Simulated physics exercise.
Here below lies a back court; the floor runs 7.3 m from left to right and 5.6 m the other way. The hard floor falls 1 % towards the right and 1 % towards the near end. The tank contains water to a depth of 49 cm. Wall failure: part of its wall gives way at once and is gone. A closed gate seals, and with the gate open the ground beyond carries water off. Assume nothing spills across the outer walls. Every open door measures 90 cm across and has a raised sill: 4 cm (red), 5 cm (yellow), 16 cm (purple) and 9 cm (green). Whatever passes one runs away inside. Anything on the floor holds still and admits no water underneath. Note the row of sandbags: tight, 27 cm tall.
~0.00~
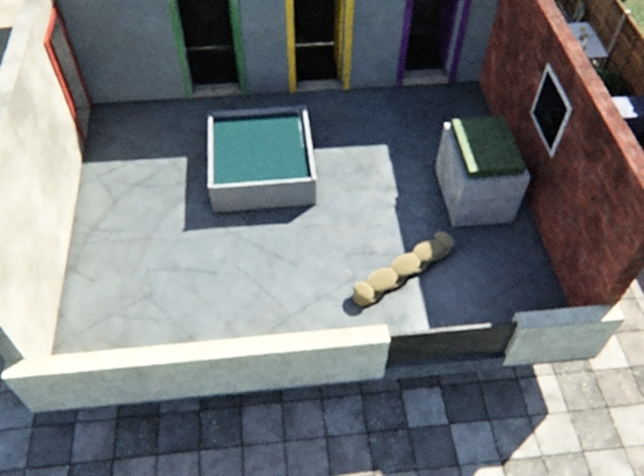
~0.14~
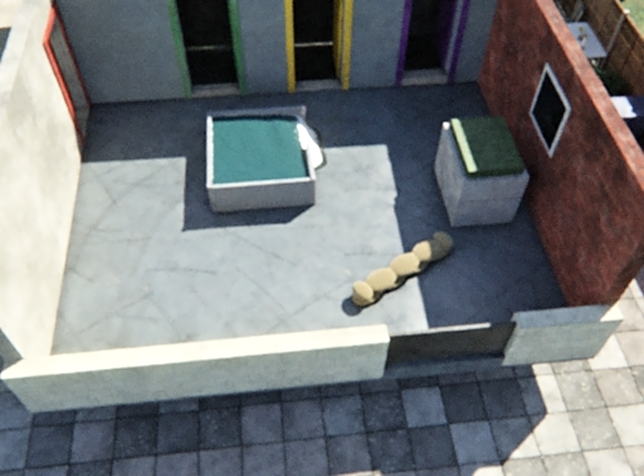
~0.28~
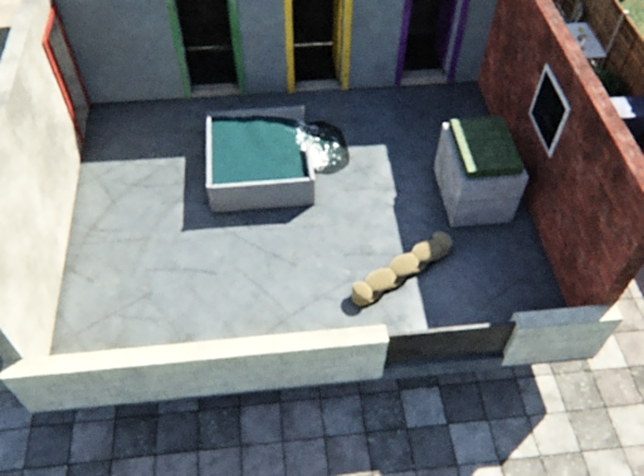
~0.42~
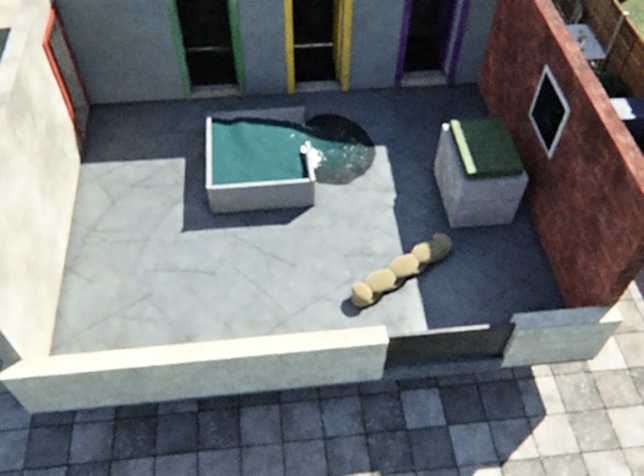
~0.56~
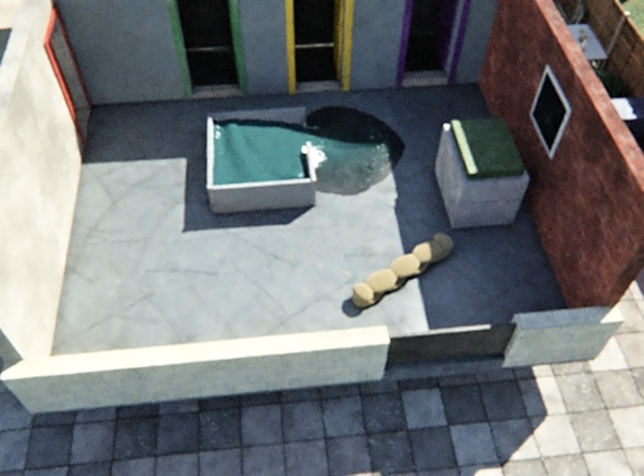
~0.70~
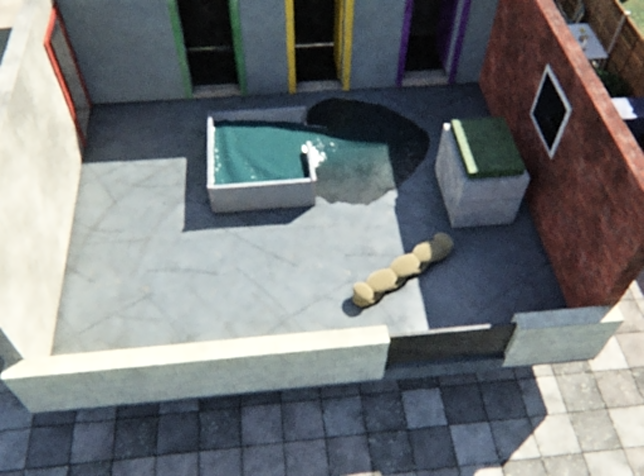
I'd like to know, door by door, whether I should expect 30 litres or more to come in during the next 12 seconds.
At the red door the inflow will be within bounds. At the yellow door the inflow will be within bounds. At the purple door the inflow will be within bounds. At the green door the inflow will be within bounds.
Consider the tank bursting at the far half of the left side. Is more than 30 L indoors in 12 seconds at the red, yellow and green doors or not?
Compared with the limit, red is higher, yellow is lower and green is lower.
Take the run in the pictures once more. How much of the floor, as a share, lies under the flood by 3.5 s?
About 30 per cent.
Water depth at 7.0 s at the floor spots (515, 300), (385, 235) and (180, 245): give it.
About 5, 3 and 0 cm respectively.
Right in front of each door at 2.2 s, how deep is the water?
You'd get red at 0 cm, yellow at 3 cm, purple at 10 cm, and green at 0 cm.
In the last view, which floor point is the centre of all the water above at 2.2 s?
About (335, 154).
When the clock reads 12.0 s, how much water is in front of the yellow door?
It's some 2.5 centimetres deep.
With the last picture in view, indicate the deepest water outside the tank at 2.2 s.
Around (477, 95).
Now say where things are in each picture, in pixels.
The tank at (260, 148) is whole and still, 49 cm deep, in the first frame.
Water pours out at (304, 141) and has run 0.5 m, to (310, 130); typically 9 cm deep outside, 49 cm at the tank's back, in the second frame.
The front is at (342, 162), 0.7 m from the gap at (304, 142); 0.6 m2 of floor is under water; 49 cm left at the back of the tank, in the third frame.
Water pours out at (304, 143) and has run 1.1 m, to (369, 157); typically 6 cm deep outside, 49 cm at the tank's back, in the fourth frame.
Water pours out at (305, 144) and has run 1.7 m, to (398, 147); typically 4 cm deep outside, 44 cm at the tank's back, in the fifth frame.
Water pours out at (305, 143) and has run 2.1 m, to (423, 136); typically 4 cm deep outside, 40 cm at the tank's back, in the sixth frame.
After 1.4 s water covers 20 % of the floor and is deepest (26 cm) near (313, 145); red door not reached, yellow door 1 cm at the sill, 0 L in, purple door 3 cm at the sill, 0 L in, green door not reached.
After 2.2 s water covers 25 % of the floor and is deepest (30 cm) near (477, 95); red door not reached, yellow door 3 cm at the sill, 1 L in, purple door 10 cm at the sill, 0 L in, green door not reached.
After 3.5 s water covers 30 % of the floor and is deepest (24 cm) near (473, 165); red door not reached, yellow door 2 cm at the sill, 1 L in, purple door 12 cm at the sill, 0 L in, green door not reached.
After 7.0 s water covers 45 % of the floor and is deepest (12 cm) near (480, 157); red door not reached, yellow door 4 cm at the sill, 1 L in, purple door 11 cm at the sill, 0 L in, green door not reached.
After 12.0 s water covers 70 % of the floor and is deepest (10 cm) near (571, 336); red door not reached, yellow door 2 cm at the sill, 2 L in, purple door 5 cm at the sill, 0 L in, green door 2 cm at the sill, 0 L in.
